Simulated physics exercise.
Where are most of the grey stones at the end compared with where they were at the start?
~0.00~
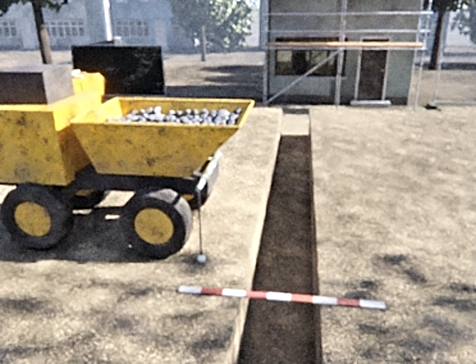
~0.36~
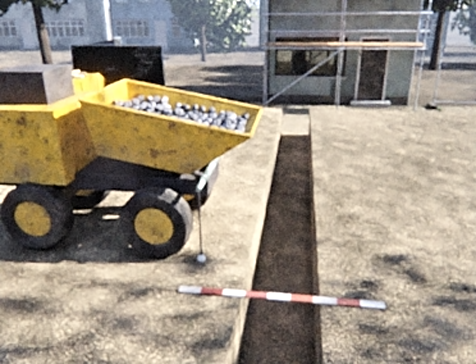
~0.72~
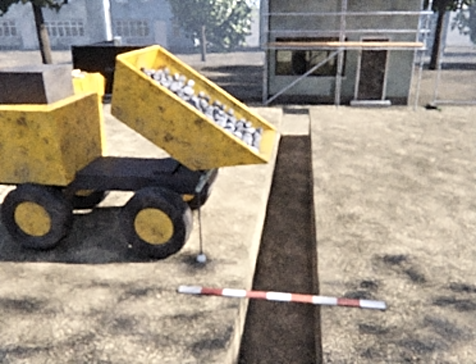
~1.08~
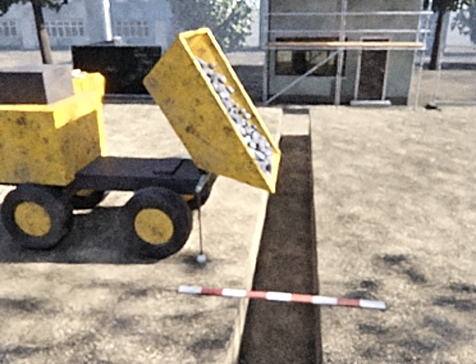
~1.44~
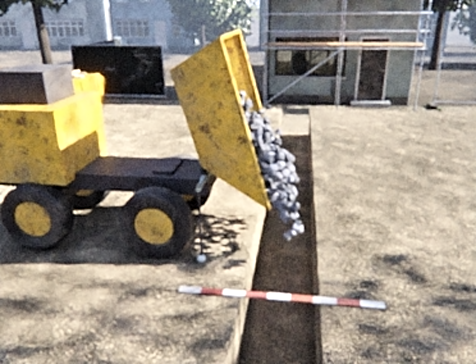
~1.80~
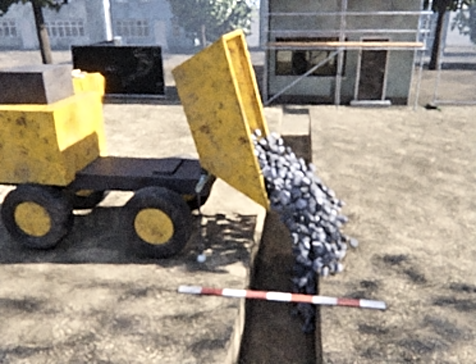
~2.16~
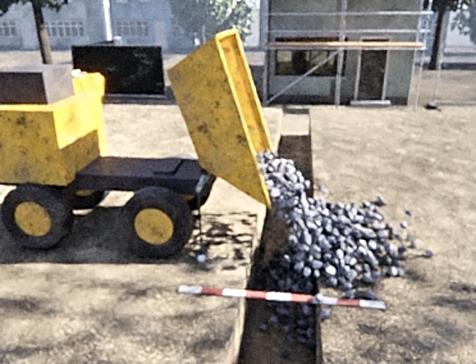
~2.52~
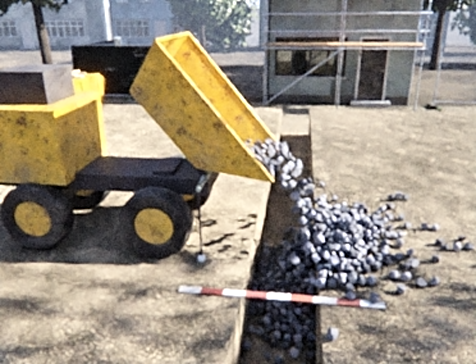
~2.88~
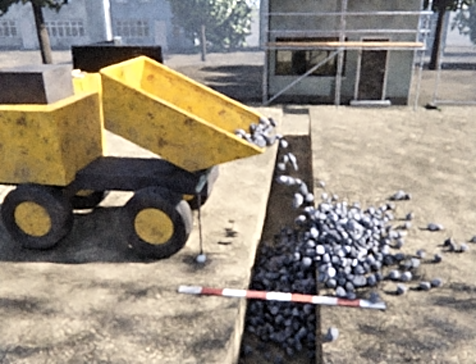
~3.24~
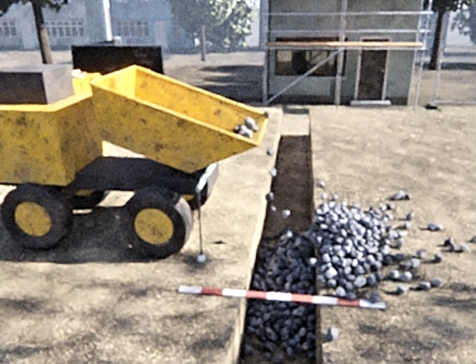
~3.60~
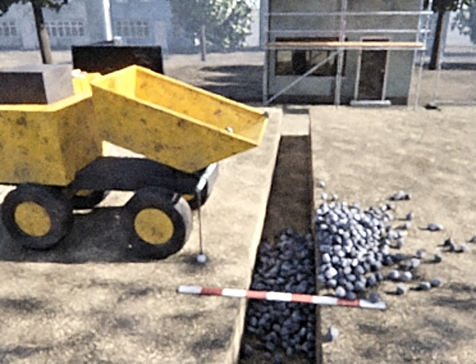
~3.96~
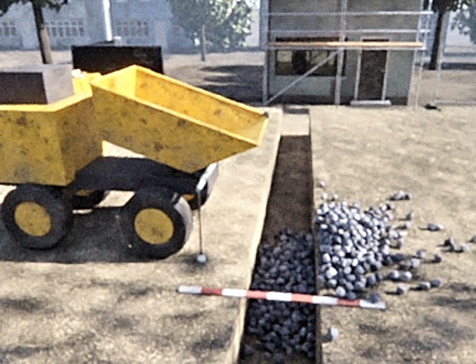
At the start the stones sit in the dumper's yellow skip on the left. At the end most of them lie lower and further right, in the trench and on the ground just beyond it.
Building yard with a yellow dumper tipping grey stones into a trench, some spilling past the far edge, then lowering its skip partway.
